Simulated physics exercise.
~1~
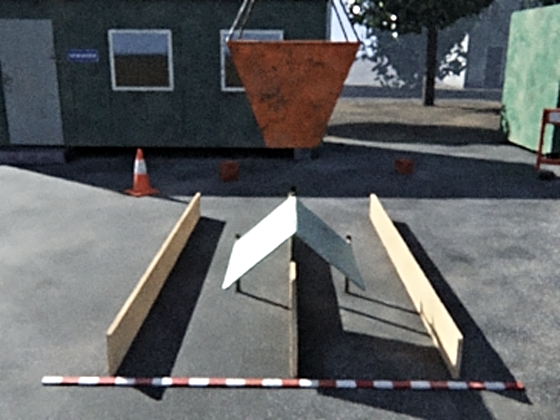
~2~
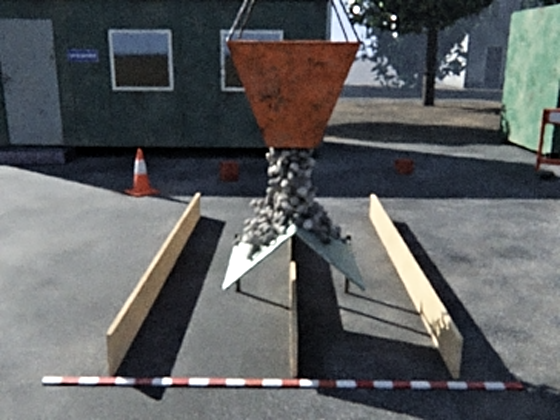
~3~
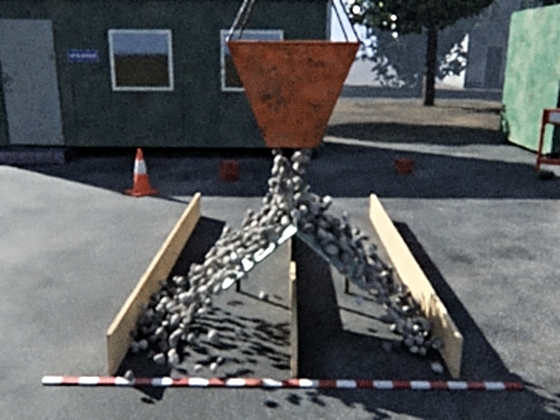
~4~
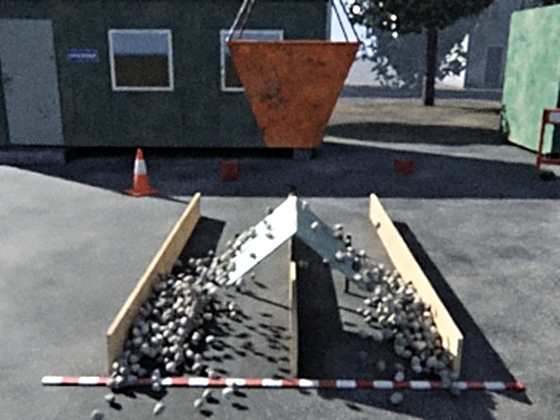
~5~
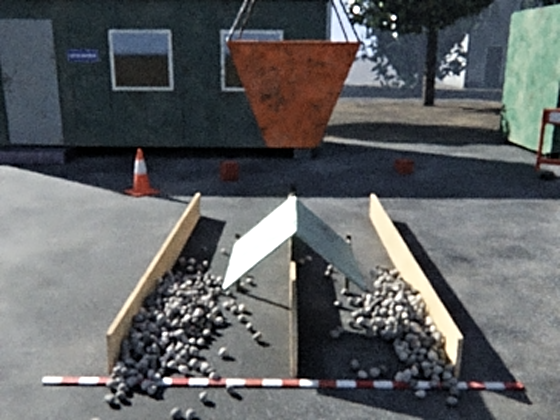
Paved yard with orange skip dropping grey stones onto a fixed steel ridge, splitting them into two bays, more lying left.
